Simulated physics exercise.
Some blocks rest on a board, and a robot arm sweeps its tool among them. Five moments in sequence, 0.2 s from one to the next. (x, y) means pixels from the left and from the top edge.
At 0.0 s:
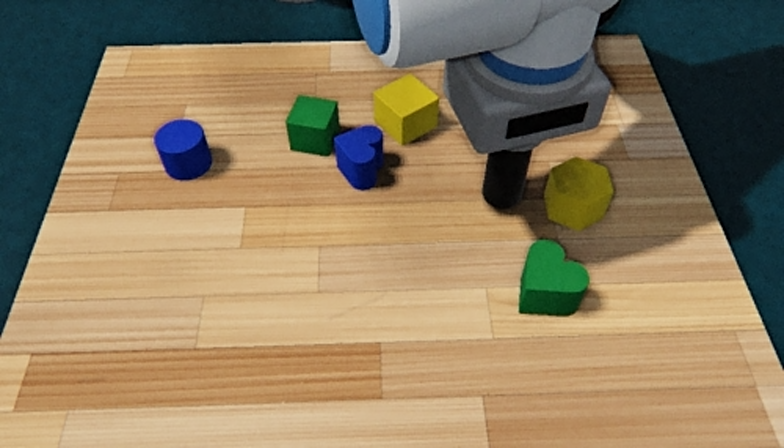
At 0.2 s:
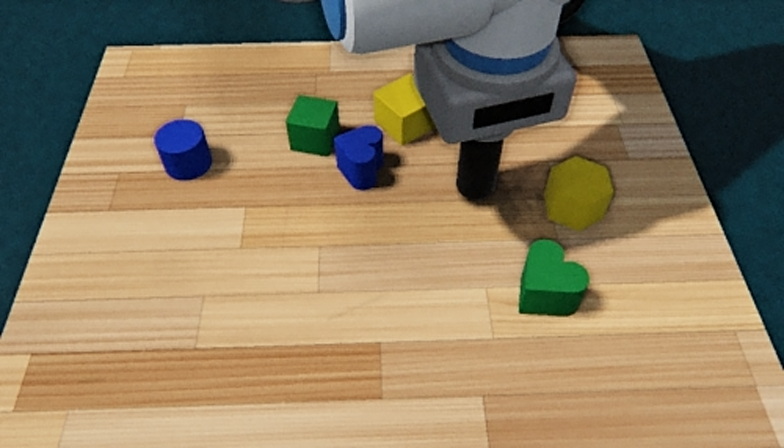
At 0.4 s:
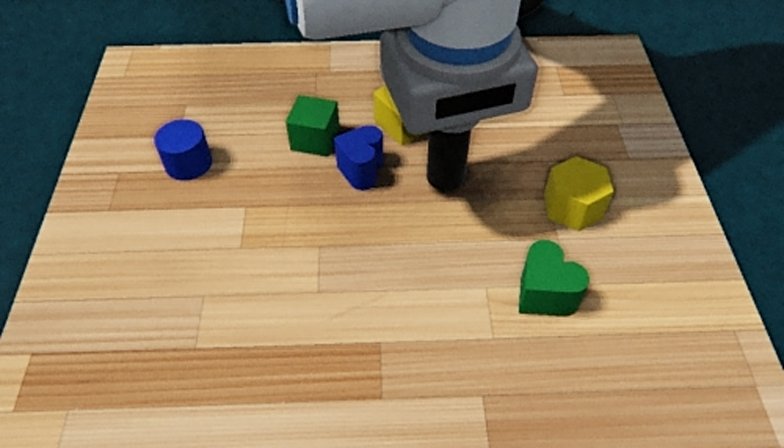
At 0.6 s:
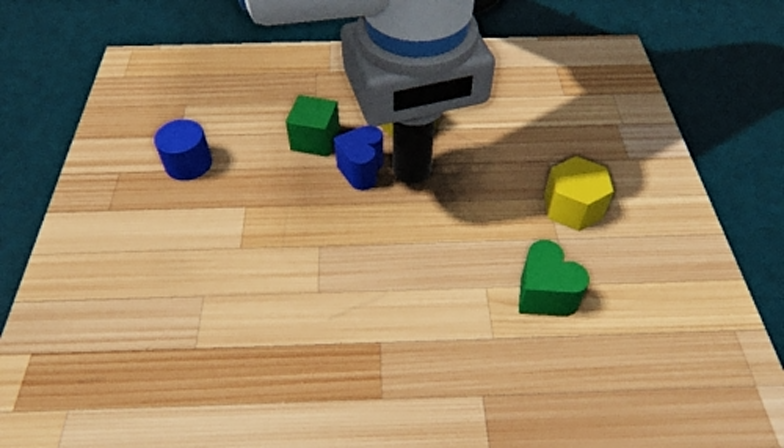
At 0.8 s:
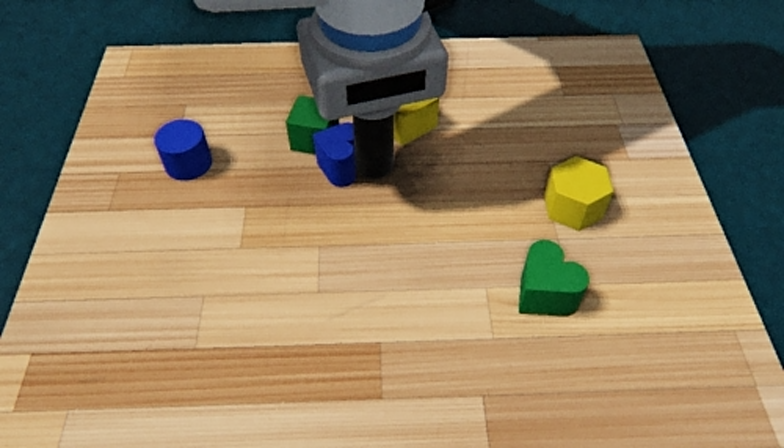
On a wooden board, a robot arm sweeps its tool left and nudges a blue heart block.
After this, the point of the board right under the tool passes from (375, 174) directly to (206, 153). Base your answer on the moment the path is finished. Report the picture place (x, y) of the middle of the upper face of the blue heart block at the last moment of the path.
If I read the scene right, the answer is (174, 110).
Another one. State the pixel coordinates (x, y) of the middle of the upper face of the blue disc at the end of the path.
By then it is at (133, 137).
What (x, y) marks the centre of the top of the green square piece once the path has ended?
In the picture, that point is around (288, 99).
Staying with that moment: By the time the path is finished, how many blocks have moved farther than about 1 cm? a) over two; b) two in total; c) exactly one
(a)
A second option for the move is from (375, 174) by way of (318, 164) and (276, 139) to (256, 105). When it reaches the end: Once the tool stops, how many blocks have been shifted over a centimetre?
Two blocks.
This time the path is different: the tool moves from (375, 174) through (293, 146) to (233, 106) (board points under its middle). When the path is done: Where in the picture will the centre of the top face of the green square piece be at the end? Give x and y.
I think it will end close to (277, 73).
What follows on the original path. One third of the way, tool (316, 159); green square piece (290, 101), turned 70° clockwise; blue heart block (279, 133).
Two thirds of the way, tool (260, 152); green square piece (288, 99), turned 80° clockwise; blue heart block (221, 125).
At the end, tool (204, 146); blue disc (133, 137); green square piece (288, 99), turned 80° clockwise; blue heart block (174, 110), turned 25° clockwise; yellow square piece in place.
